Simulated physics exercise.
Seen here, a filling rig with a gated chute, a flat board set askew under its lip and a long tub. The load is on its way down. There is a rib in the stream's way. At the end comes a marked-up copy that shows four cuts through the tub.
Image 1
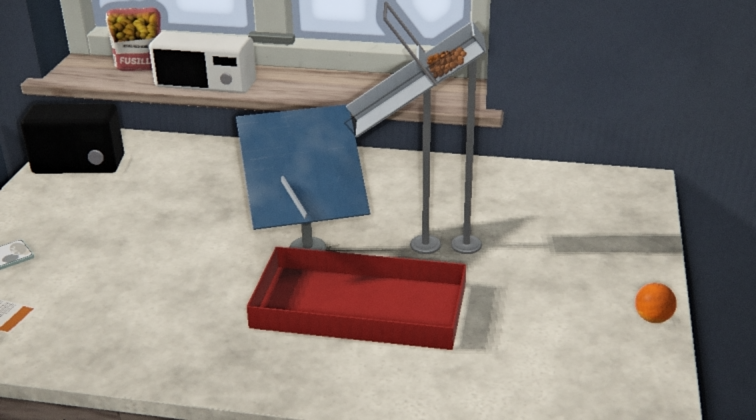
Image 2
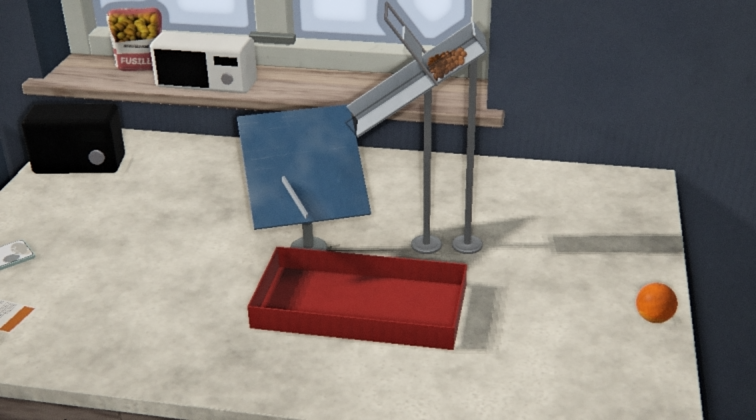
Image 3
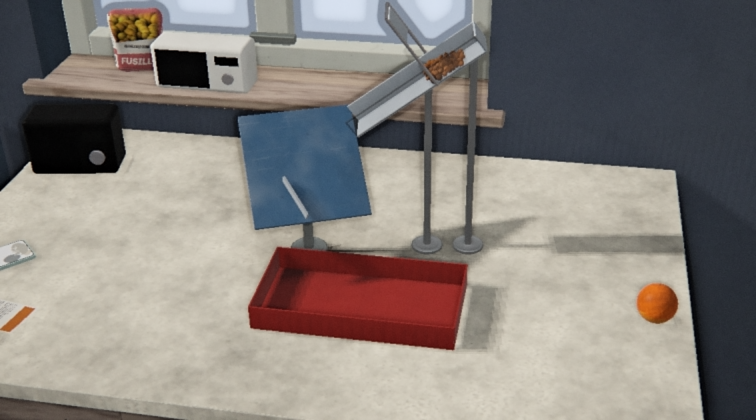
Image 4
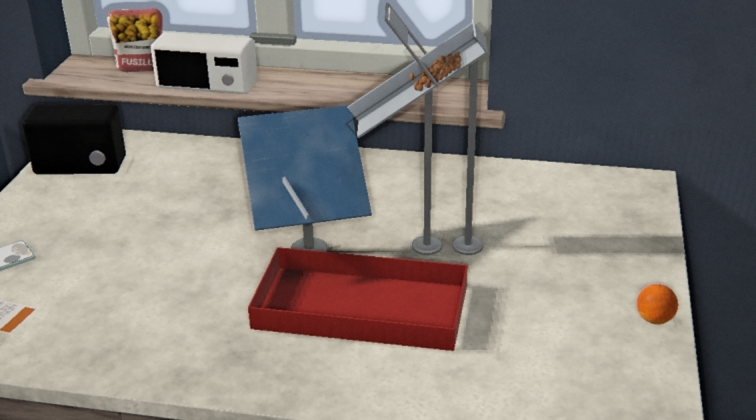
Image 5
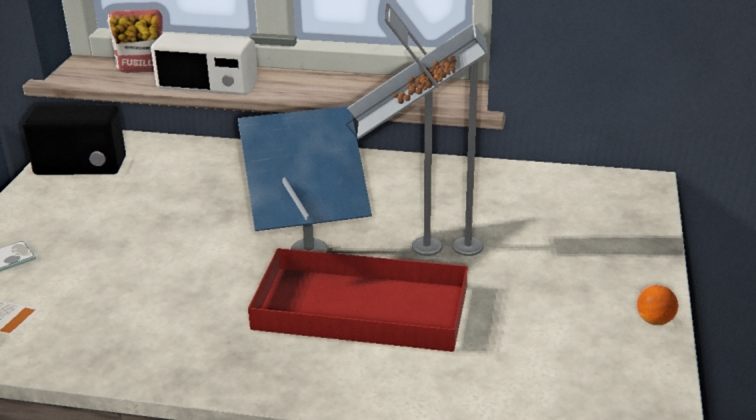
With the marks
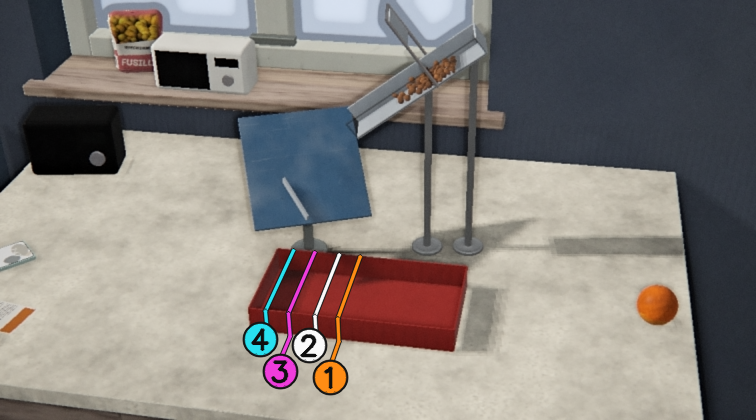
The clip shows small brown pieces bunched high on a sloping metal chute, then sliding down to the left and spreading out along it, while the tilted blue board and empty red tub below stay still.
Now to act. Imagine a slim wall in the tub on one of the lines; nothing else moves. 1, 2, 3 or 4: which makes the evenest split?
2 beats the others.
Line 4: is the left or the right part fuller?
Right.
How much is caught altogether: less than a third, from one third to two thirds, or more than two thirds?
More than two thirds.
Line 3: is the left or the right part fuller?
Right.
On the marked copy, line 1 crosses the front rim at (338, 317); line 2 crosses the front rim at (315, 315); line 3 crosses the front rim at (288, 312); line 4 crosses the front rim at (265, 310).
Choosing 1, of what is caught, nearly all on the left of the divider, a stray few on the right.
Choosing 2, of what is caught, about two thirds on the left of the divider, about a third on the right.
Choosing 3, of what is caught, a stray few on the left of the divider, nearly all on the right.
Choosing 4, of what is caught, a stray few on the left of the divider, nearly all on the right.
